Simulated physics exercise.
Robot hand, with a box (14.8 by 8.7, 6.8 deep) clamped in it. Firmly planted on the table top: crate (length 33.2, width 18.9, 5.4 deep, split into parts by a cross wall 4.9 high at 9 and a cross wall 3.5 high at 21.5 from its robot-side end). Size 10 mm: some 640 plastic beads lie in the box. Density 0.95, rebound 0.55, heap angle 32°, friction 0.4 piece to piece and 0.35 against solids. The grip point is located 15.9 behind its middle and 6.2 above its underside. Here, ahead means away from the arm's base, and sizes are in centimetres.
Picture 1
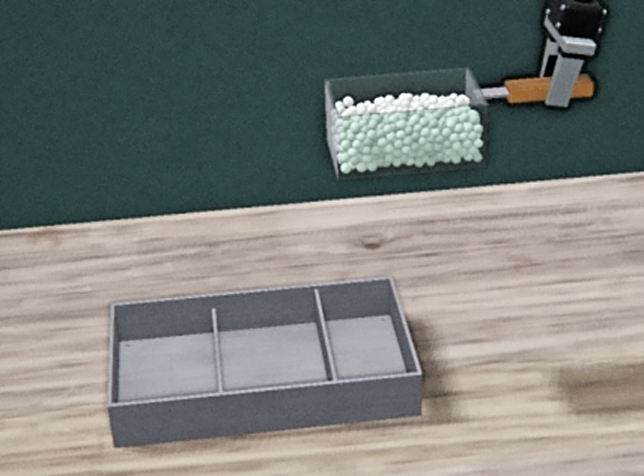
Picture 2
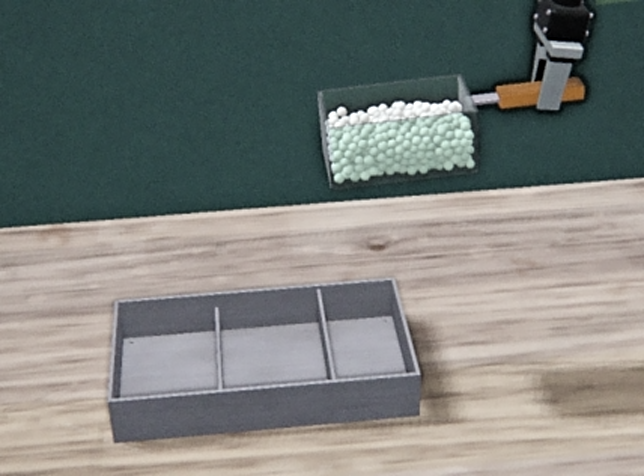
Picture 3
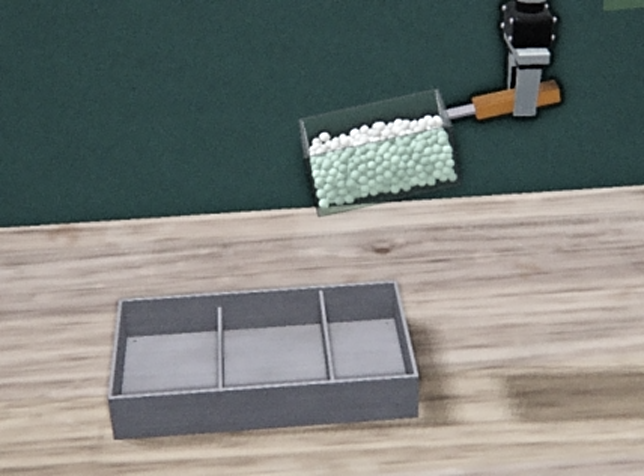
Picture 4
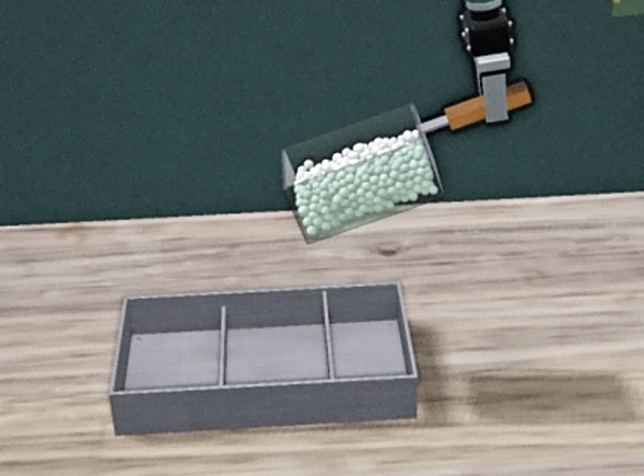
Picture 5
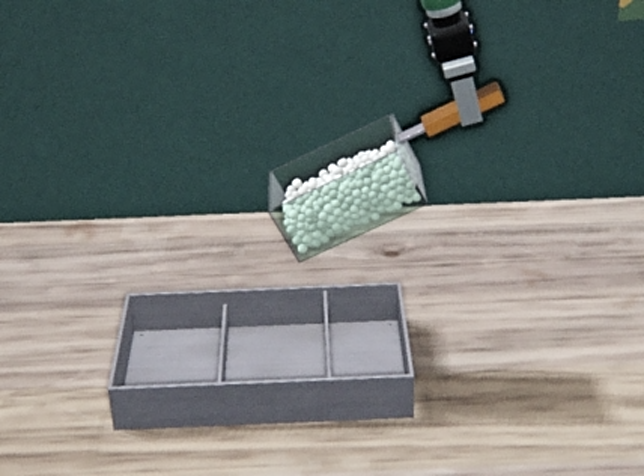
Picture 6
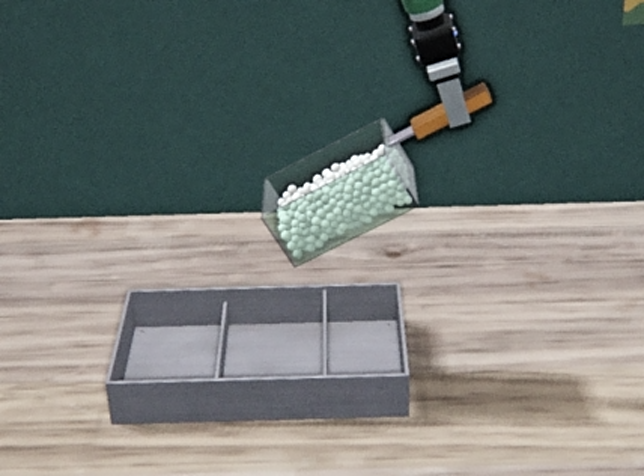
On a pale wooden table against a dark green backdrop, a robot gripper holds a clear box of white and mint beads by its orange handle, behind a gray divided tray. The gripper moves left and lowers the box toward the tray, gradually tilting its left end downward, the beads still inside.
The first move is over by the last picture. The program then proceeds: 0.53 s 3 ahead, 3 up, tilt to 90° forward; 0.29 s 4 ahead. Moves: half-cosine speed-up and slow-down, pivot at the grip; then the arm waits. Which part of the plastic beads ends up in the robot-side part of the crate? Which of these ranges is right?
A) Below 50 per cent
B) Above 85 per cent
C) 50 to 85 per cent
The answer is C.
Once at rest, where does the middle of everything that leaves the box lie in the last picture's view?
Around (357, 356) in the last view.
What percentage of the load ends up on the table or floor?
Some 0 percent.
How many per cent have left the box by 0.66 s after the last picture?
I'd put it at some 30 percent.
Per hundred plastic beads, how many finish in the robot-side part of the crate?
I'd say some 65 per cent of it.
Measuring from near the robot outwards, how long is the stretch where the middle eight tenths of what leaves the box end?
Roughly 8 cm long.
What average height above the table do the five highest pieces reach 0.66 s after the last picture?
Roughly 26 centimetres, give or take.
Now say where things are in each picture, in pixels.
In the first frame, the box floor at (405, 150), level; upper third of the load around (405, 118), from x 335 to 480, top at y 100; 644 in the box.
In the second frame, the box floor at (399, 158), tilted 3° forward; upper third of the load around (403, 126), from x 330 to 470, top at y 105.
In the third frame, the box floor at (384, 178), tilted 10° forward; upper third of the load around (401, 144), from x 315 to 450, top at y 120.
In the fourth frame, the box floor at (370, 197), tilted 18° forward; upper third of the load around (391, 162), from x 300 to 435, top at y 135.
In the fifth frame, the box floor at (359, 210), tilted 25° forward; upper third of the load around (380, 173), from x 285 to 415, top at y 145.
In the sixth frame, the box floor at (353, 214), tilted 28° forward; upper third of the load around (374, 177), from x 280 to 410, top at y 145; 644 in the box.
Then, 0.33 s on, tilted 70° forward, highest piece 25 above the table; 643 in the box, 1 in flight or on a rim.
Then, 0.66 s on, tilted 90° forward, highest piece 26 above the table; 447 in the box, 160 in the robot-side part, 6 on the table or floor, 1 in the middle part, 30 in flight or on a rim.
Then, 1.02 s on, tilted 90° forward, highest piece 19 above the table; 343 in the robot-side part, 242 in the box, 27 in the middle part, 13 on the table or floor, 19 in flight or on a rim.
Then, 2.07 s on, tilted 90° forward, highest piece 18 above the table; 432 in the robot-side part, 164 in the box, 35 in the middle part, 13 on the table or floor.
In the end, 432 in the robot-side part, 164 in the box, 35 in the middle part, 13 on the table or floor. That is 67 % in the robot-side part of the crate.
